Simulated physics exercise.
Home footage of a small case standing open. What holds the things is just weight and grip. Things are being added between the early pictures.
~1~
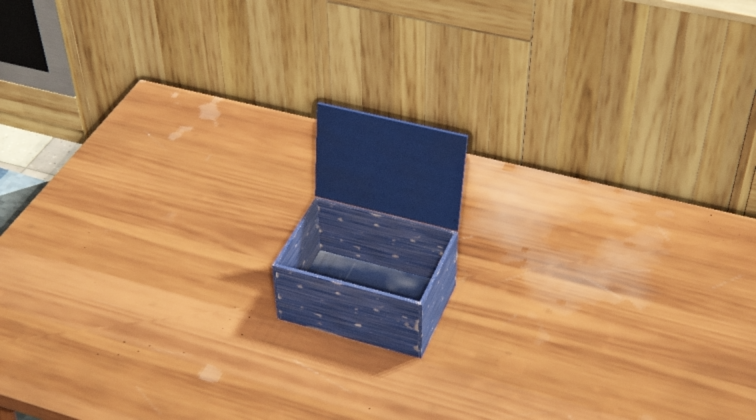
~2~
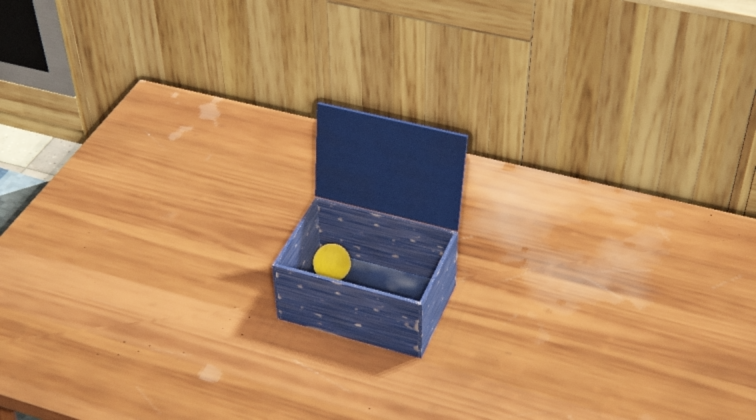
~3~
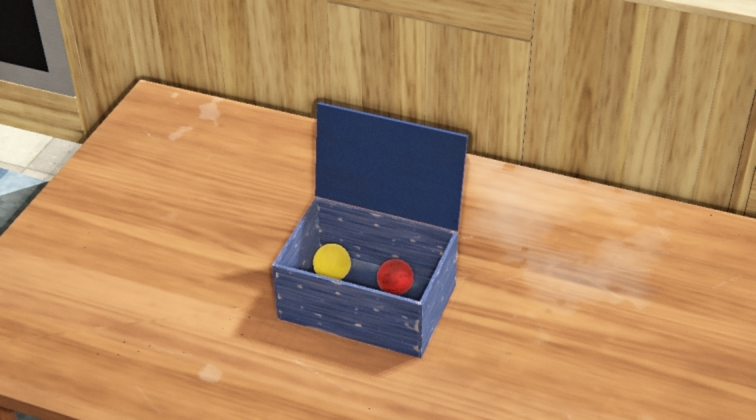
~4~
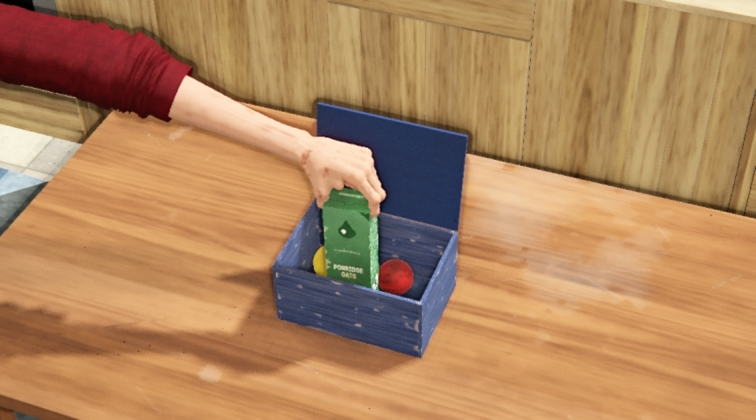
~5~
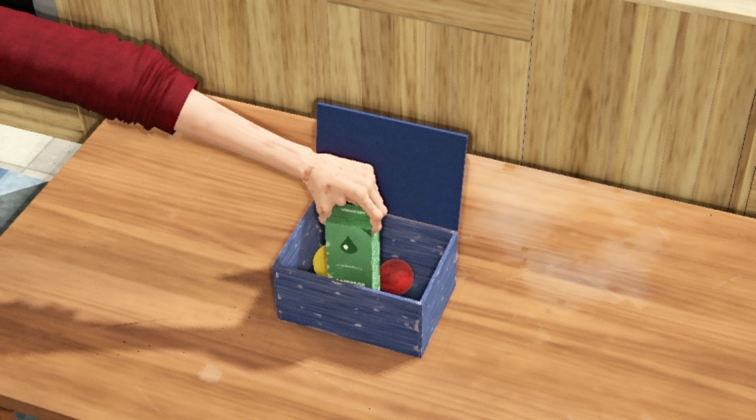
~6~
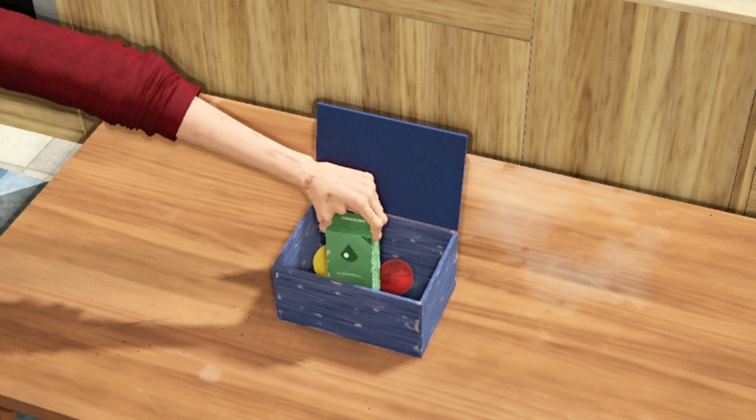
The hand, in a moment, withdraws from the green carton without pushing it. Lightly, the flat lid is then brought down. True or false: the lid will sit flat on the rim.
False.
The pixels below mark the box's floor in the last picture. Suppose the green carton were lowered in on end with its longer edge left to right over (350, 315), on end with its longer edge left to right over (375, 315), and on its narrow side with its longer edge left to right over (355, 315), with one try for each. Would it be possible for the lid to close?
So, one: It remains raised; two: It remains raised; three: It drops fully.
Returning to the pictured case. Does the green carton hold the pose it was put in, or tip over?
Simply put, the green carton remains unturned.
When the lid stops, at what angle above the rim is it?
Measured angle - around 40°.
Then, 1.20 s past the last view, lid starting down.
Then, 1.80 s past the last view, lid 47° above the rim.
Then, 4.30 s past the last view, lid 42° above the rim.
Finally, lid 42° above the rim; all 3 still in place. Final places as the last picture's camera would see them, green carton near (355, 271).
